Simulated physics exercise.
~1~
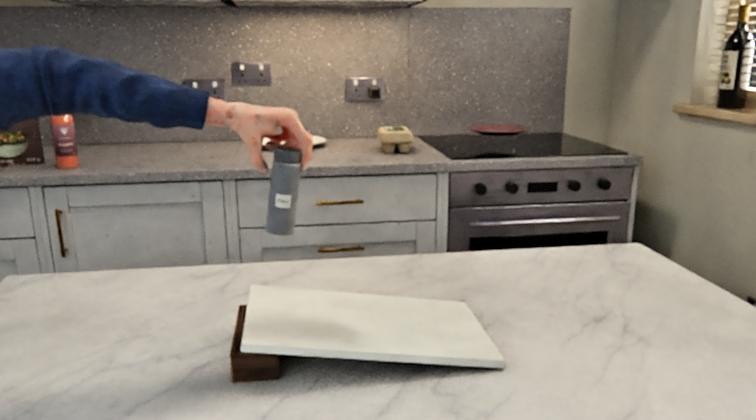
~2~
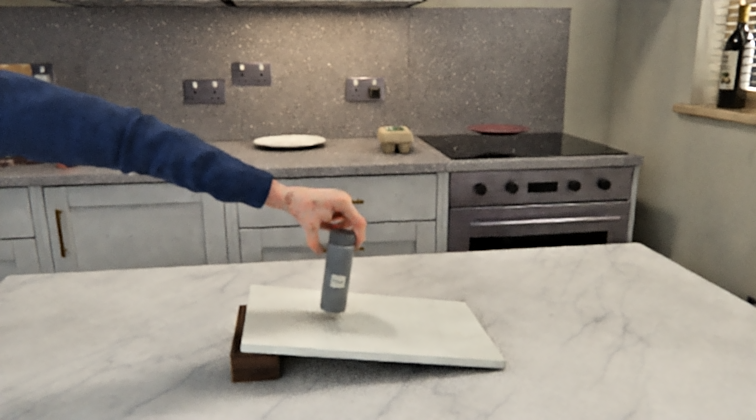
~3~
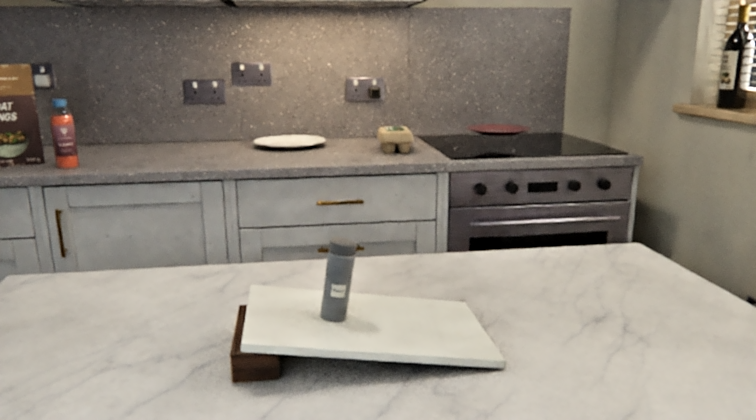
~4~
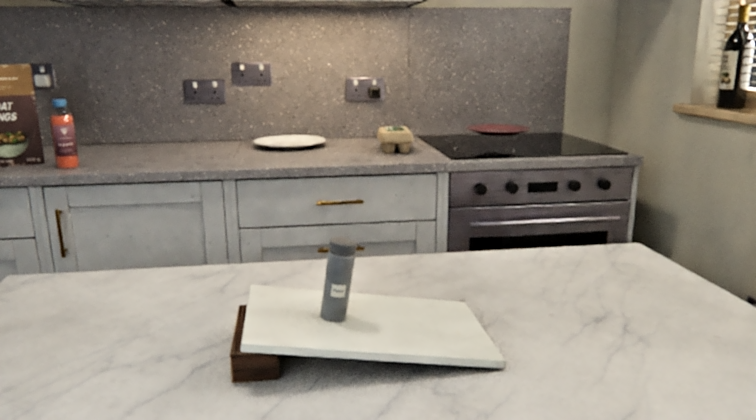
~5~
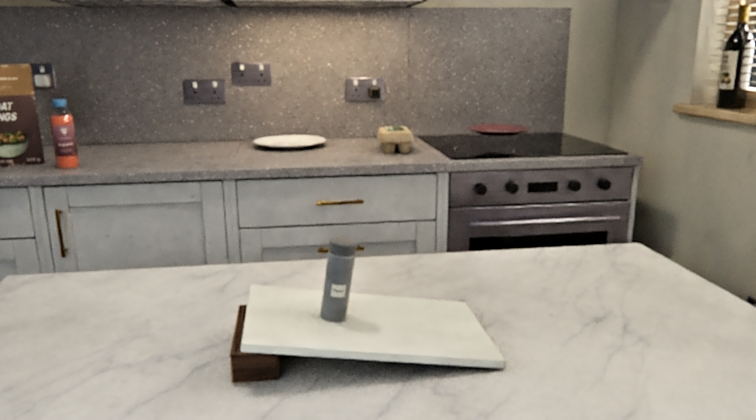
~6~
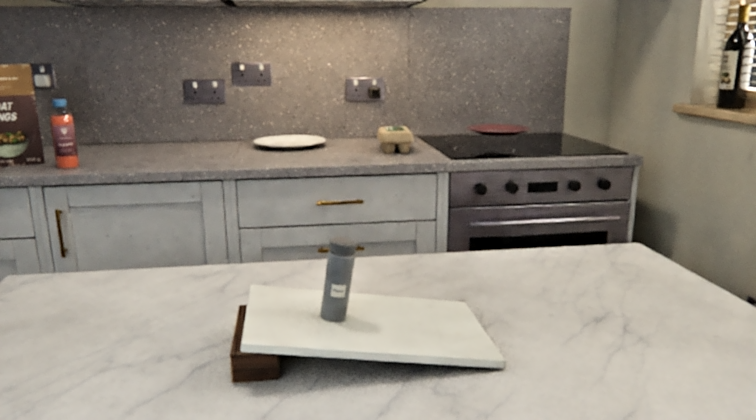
The video shows a hand lowering a grey shaker onto a pale sloping board propped on a dark wooden block on a marble countertop. The hand lets go and withdraws to the left, and the shaker stays in place on the slope, leaning slightly.
